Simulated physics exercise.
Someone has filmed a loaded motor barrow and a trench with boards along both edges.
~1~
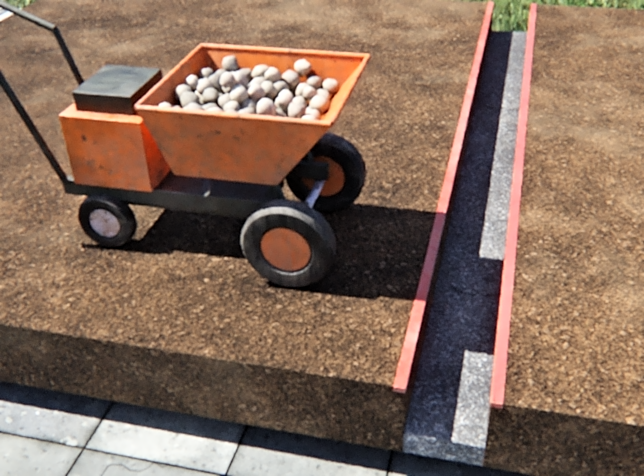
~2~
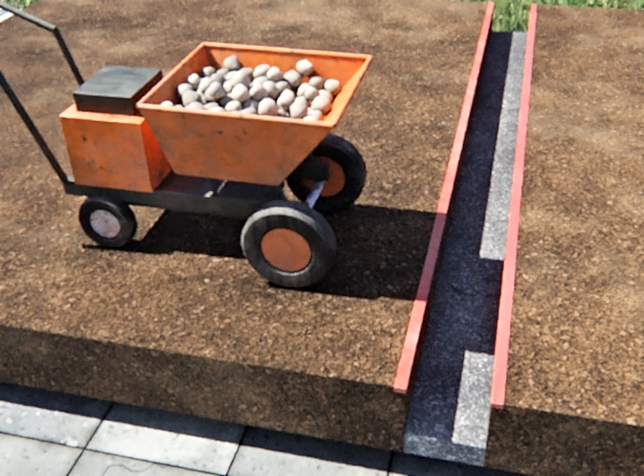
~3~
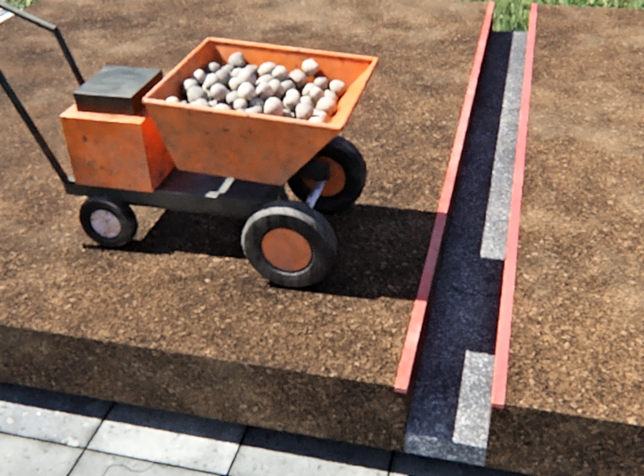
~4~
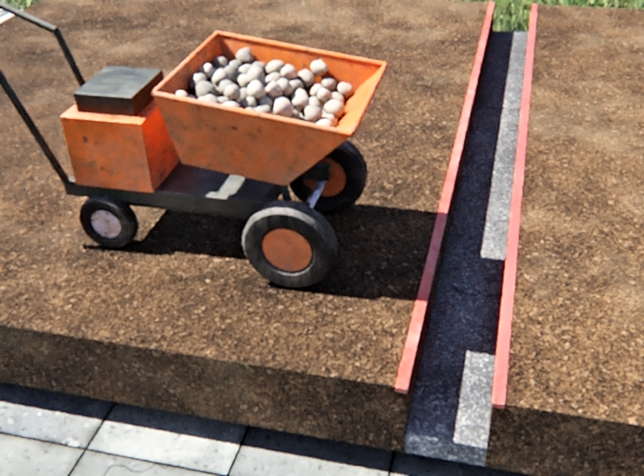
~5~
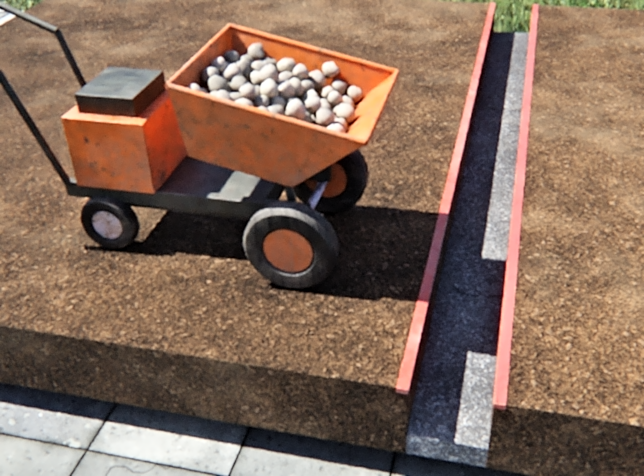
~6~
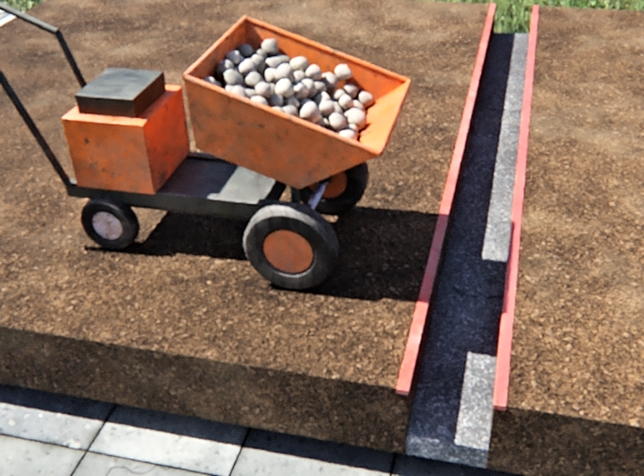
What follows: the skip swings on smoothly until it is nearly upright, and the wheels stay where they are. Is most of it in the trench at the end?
The trench ends with over half of it.
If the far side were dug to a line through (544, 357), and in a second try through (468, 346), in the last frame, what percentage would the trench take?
About 100 and 50 per cent.
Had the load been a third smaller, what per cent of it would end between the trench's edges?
Near 100 %.
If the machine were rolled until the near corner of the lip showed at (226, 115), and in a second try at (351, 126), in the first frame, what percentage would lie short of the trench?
First some 40, then 0 per cent.
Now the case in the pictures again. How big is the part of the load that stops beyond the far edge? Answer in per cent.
Close to 10 per cent.
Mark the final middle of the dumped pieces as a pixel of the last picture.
At about (472, 286).
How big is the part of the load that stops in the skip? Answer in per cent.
Some 0 per cent.
Soon after the last picture, skip tipped steeply; all in the skip.
A little later, skip tipped right over; about two thirds in the skip; about a quarter in or heaped over the trench; a stray few beyond it; a stray few falling.
Later still, skip tipped right over; a stray few in the skip; most in or heaped over the trench; a small part beyond it.
At rest, skip tipped right over; a stray few in the skip; nearly all in or heaped over the trench; a small part beyond it.
